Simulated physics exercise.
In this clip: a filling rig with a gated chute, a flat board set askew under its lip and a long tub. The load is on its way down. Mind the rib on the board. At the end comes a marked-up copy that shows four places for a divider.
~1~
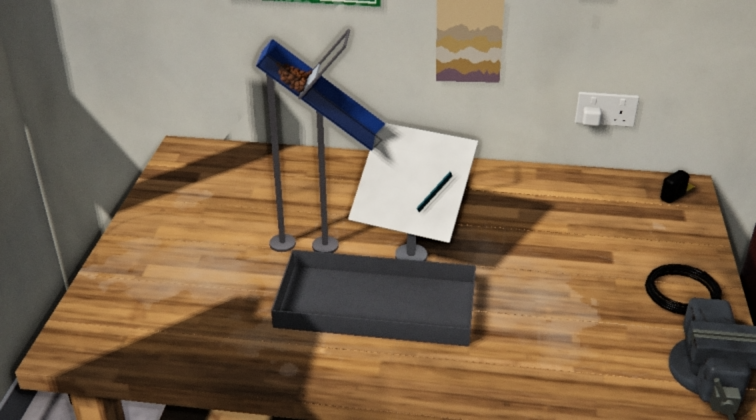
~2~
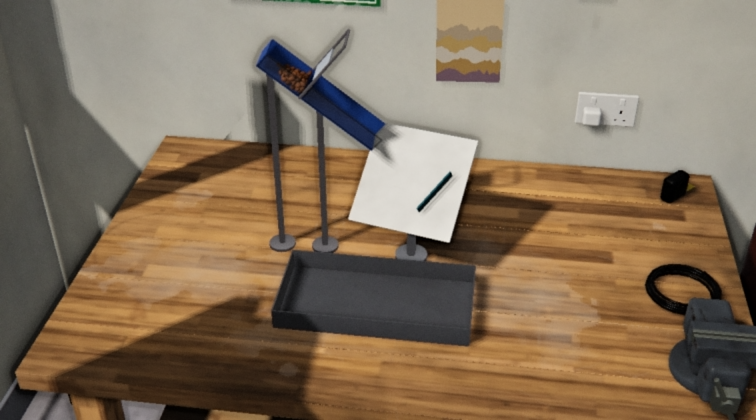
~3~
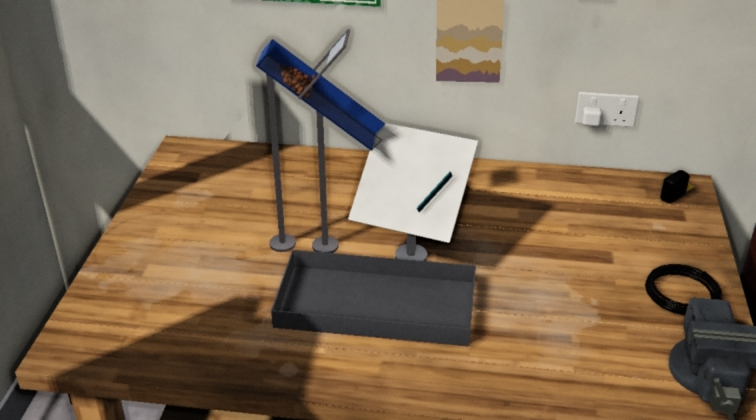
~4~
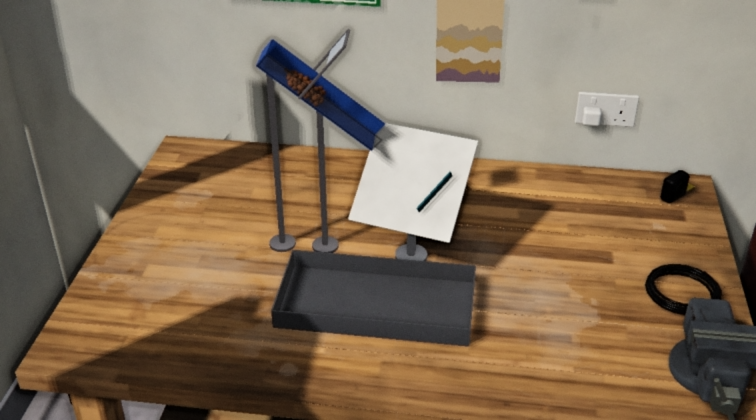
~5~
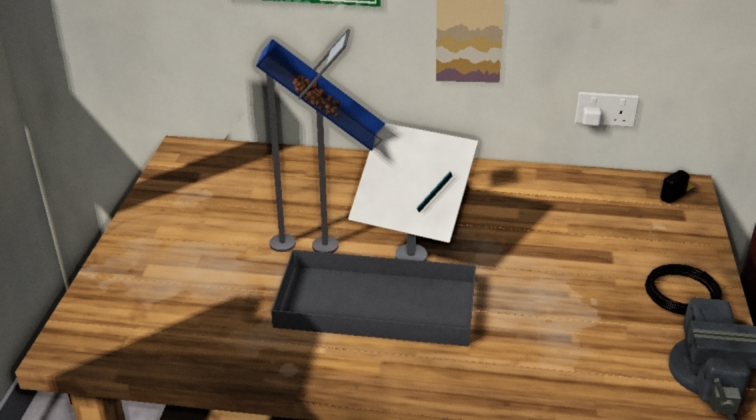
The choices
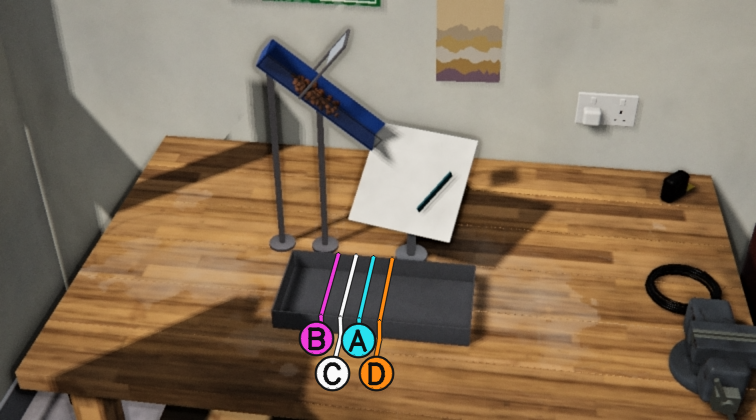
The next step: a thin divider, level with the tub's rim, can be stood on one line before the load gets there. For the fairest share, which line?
The answer is line D.
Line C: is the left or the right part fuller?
More lands on the right.
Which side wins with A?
Right.
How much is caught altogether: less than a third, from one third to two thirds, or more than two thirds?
It is more than two thirds.
On the marked copy, line A crosses the front rim at (359, 319); line B crosses the front rim at (321, 315); line C crosses the front rim at (340, 317); line D crosses the front rim at (379, 321).
With A, of what is caught, about a tenth on the left of the divider, almost all on the right.
With B, of what is caught, not one piece on the left of the divider, every piece on the right.
With C, of what is caught, just a few on the left of the divider, almost all on the right.
With D, of what is caught, roughly half on the left of the divider, roughly half on the right.
